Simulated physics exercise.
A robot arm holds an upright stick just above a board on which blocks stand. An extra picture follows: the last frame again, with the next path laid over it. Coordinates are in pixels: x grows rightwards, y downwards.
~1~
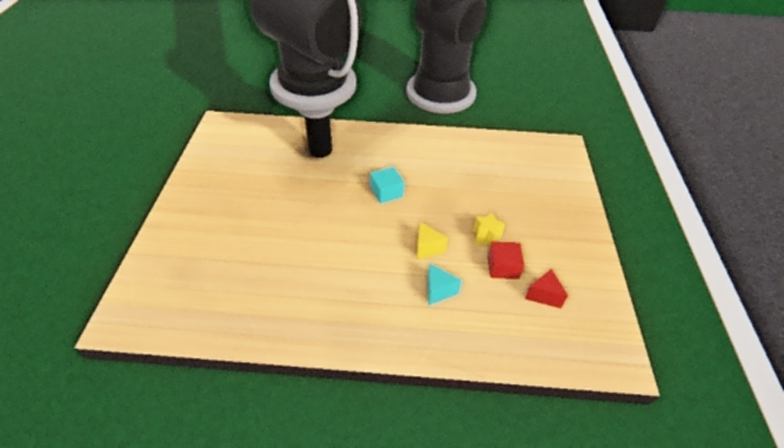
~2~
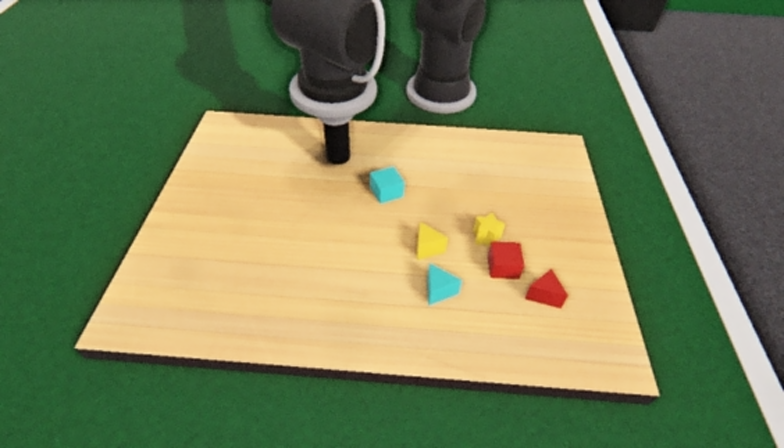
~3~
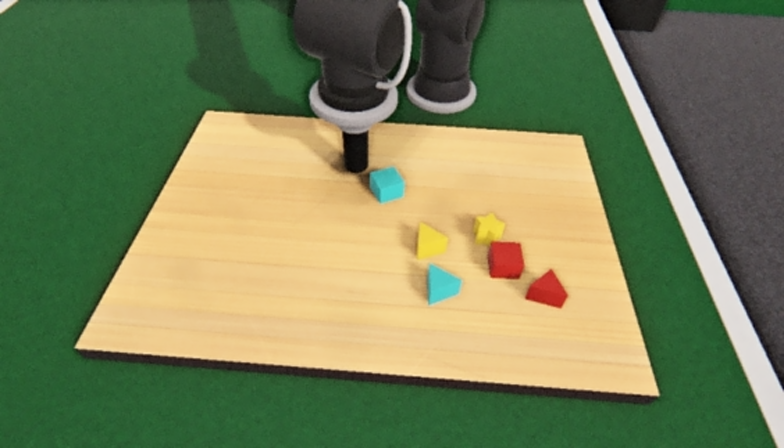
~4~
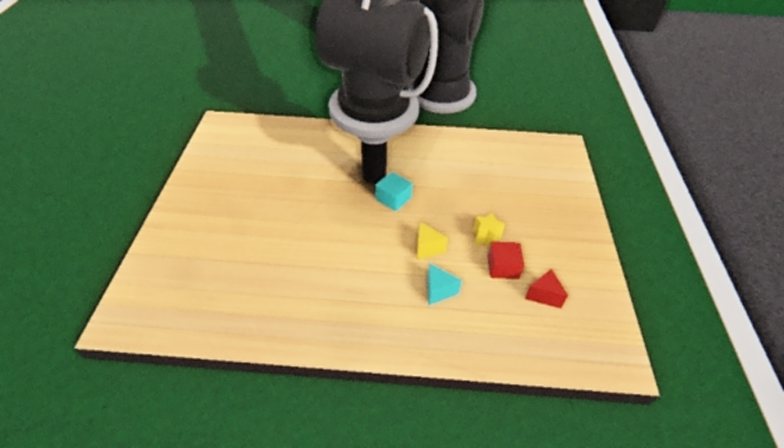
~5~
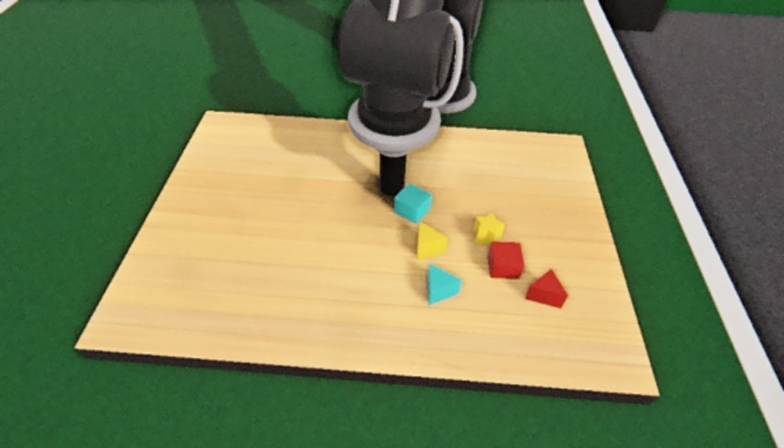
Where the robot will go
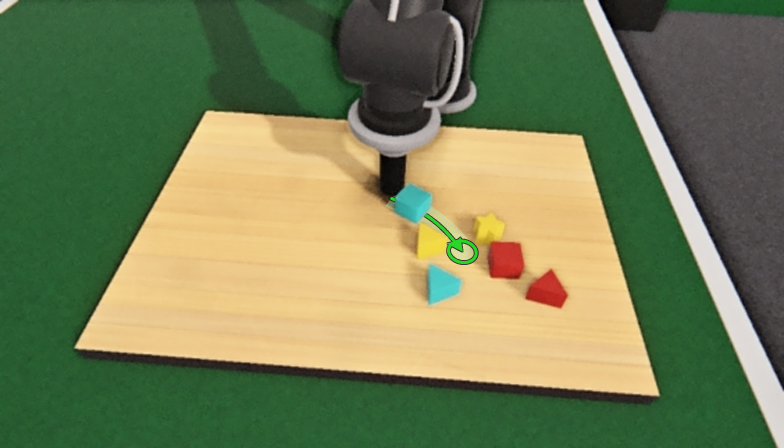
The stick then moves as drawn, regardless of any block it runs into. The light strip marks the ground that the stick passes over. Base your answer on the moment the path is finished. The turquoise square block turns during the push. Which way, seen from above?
Direction: Anticlockwise.
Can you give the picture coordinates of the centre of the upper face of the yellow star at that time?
Answer: (504, 226).
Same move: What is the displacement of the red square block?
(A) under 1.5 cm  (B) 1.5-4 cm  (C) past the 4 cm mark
The answer is B.
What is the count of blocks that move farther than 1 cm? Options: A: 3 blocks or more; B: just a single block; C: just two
Answer: A.
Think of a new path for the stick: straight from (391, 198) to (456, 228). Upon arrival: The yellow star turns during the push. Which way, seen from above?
Anticlockwise, looking down.
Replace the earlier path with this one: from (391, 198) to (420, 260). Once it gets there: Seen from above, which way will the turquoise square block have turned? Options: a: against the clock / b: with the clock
It's a.
Path on the board, from (391, 198) by way of (419, 211) and (443, 229) to (462, 252).
What follows on the original path. One third of the way, stick (420, 201); turquoise square block (441, 211), turned 15° clockwise.
Two thirds of the way, stick (445, 219); turquoise square block (468, 230); yellow star (495, 225), turned 25° anticlockwise.
At the end, stick (465, 242); turquoise square block (494, 247), turned 20° anticlockwise; yellow triangular block in place; yellow star (504, 226), turned 65° anticlockwise; red square block (524, 261), turned 15° clockwise.
